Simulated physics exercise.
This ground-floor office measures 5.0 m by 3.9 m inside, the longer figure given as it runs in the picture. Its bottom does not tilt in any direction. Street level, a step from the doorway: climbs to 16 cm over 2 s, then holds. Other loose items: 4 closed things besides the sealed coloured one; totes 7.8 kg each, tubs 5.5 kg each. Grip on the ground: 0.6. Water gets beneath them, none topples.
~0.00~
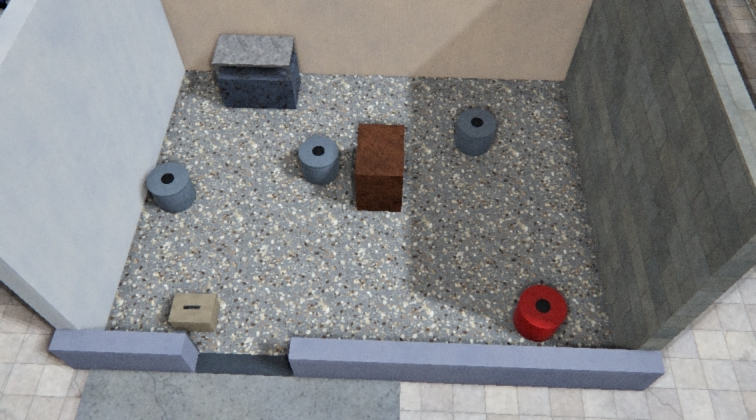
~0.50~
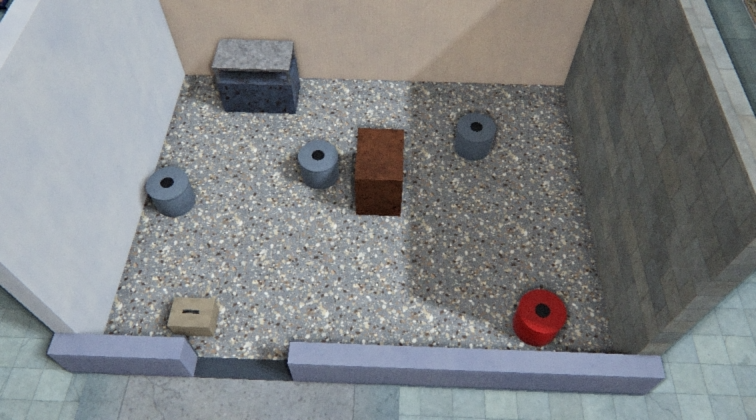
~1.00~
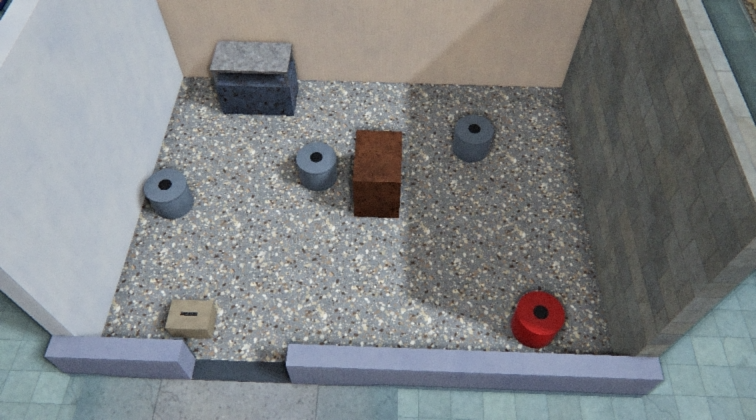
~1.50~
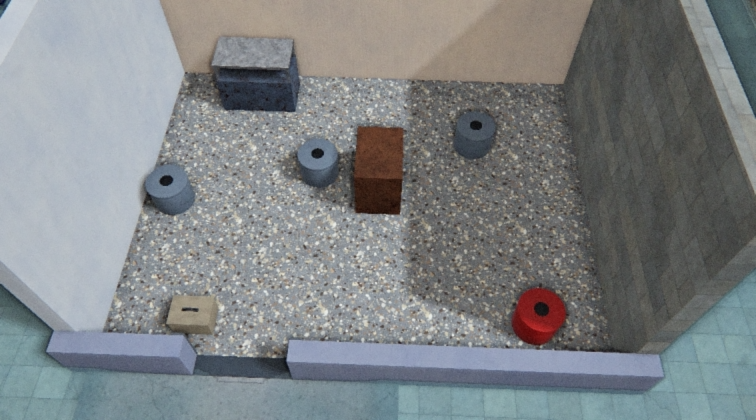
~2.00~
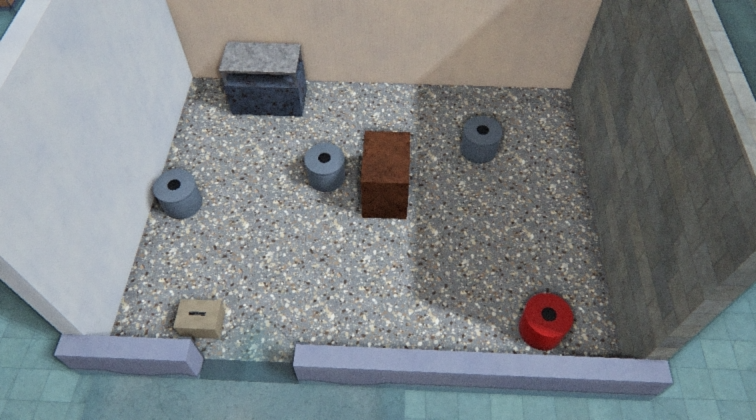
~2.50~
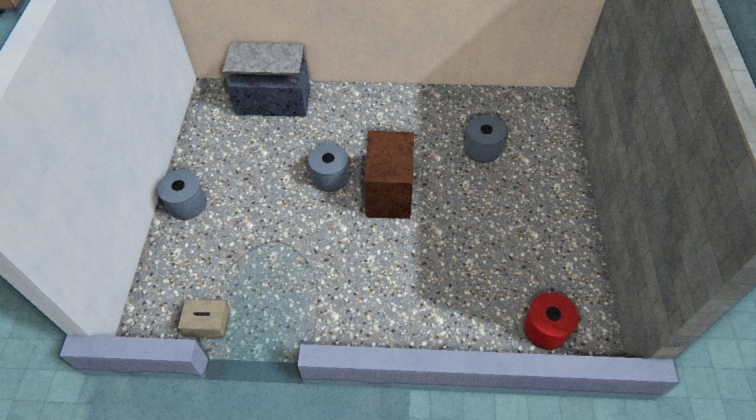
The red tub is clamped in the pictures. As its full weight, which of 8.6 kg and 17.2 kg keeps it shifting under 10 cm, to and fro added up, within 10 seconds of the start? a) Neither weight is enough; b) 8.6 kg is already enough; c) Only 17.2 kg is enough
Answer: B.
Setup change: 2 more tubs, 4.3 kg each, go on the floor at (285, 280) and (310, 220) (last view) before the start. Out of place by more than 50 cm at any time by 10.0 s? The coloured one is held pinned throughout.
The first comes out above the threshold, the second above the threshold.
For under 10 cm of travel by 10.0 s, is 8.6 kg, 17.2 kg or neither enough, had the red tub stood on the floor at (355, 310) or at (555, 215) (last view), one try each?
Trial 1 - the lower mass works; trial 2 - the lower mass works.
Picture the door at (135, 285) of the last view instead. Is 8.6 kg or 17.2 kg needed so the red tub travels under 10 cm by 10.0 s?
With that change, you need the heavier one.
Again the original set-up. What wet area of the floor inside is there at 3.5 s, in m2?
At that time the wet patch spans about 5.0 m2.
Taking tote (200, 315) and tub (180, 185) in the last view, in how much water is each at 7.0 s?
4 and 4 cm.
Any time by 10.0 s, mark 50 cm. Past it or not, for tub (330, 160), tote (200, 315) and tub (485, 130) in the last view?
Beyond, below, below.
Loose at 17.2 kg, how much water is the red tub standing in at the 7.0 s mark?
Depth: Approx. 0 cm.
After 3.5 s the red tub would be 0 cm from its start with 8.6 kg and 0 cm from its start with 17.2 kg; 0 cm of water round it then.
After 4.5 s the red tub would be 0 cm from its start with 8.6 kg and 0 cm from its start with 17.2 kg; 0 cm of water round it then.
After 7.0 s the red tub would be 0 cm from its start with 8.6 kg and 0 cm from its start with 17.2 kg; 0 cm of water round it then.
After 10.0 s the red tub would be 0 cm from its start with 8.6 kg and 0 cm from its start with 17.2 kg; 1 cm of water round it then.
